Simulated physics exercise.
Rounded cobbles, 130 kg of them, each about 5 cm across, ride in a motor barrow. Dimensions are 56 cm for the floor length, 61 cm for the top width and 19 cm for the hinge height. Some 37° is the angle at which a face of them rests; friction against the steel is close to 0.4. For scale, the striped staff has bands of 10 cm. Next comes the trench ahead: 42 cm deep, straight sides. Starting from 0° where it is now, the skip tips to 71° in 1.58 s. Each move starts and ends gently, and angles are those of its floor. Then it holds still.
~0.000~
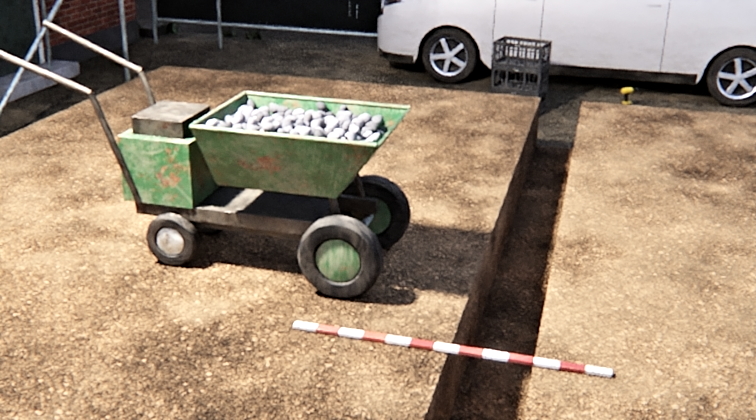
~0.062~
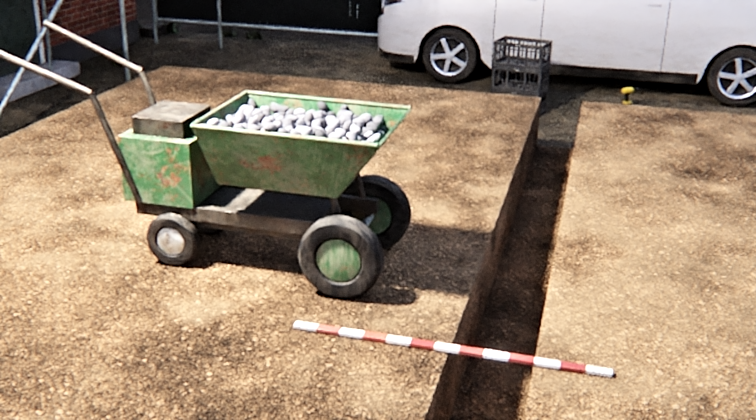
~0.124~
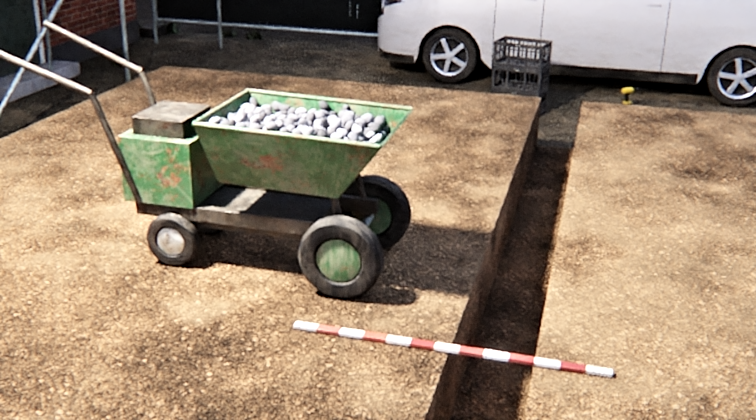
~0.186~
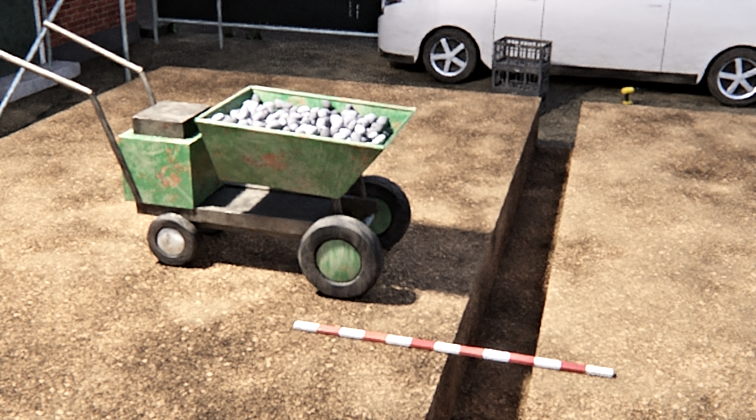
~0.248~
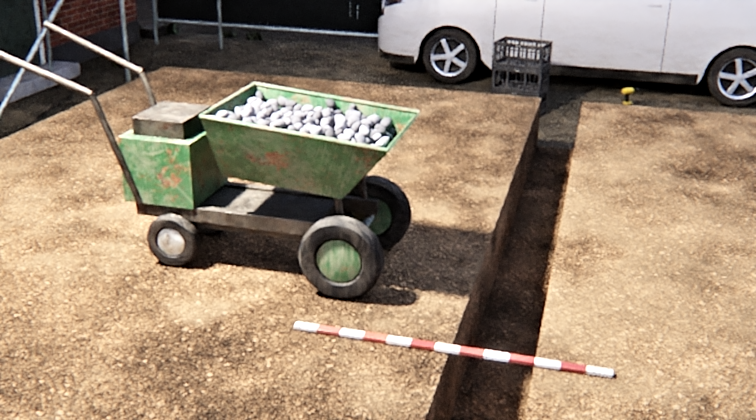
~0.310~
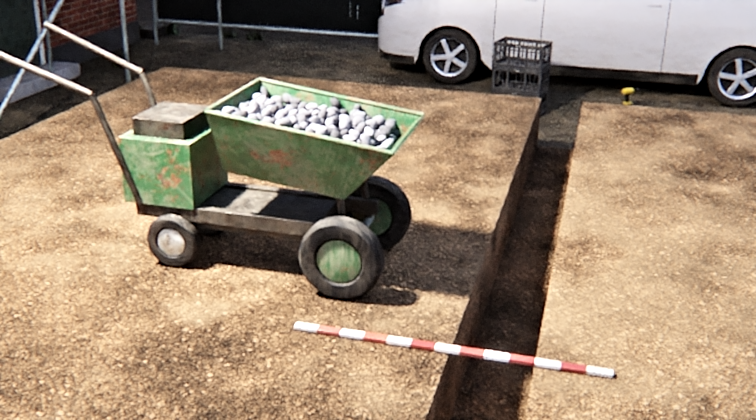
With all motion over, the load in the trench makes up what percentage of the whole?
It makes up about 93 percent of the whole load.
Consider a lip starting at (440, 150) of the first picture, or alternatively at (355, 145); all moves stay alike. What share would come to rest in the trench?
First some 30, then 100 per cent.
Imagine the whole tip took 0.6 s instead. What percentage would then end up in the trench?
65 per cent.
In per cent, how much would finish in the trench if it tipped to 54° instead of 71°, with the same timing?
Around 45 per cent would finish in the trench.
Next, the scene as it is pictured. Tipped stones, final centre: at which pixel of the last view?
(511, 351).
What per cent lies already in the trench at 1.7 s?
Around 45 per cent of it, at that instant.
After 1.2 s the floor is at 60°; 99 % in the skip, 1 % in the trench; the foremost stones are at (490, 240).
After 1.7 s the floor is at 71°; 52 % in the skip, 45 % in the trench, 3 % past the trench; the foremost stones are at (601, 306).
After 2.0 s the floor is at 71°; 24 % in the skip, 69 % in the trench, 7 % past the trench; the foremost stones are at (681, 324).
After 4.0 s the floor is at 71°; 0 % in the skip, 93 % in the trench, 7 % past the trench; the foremost stones are at (730, 330).
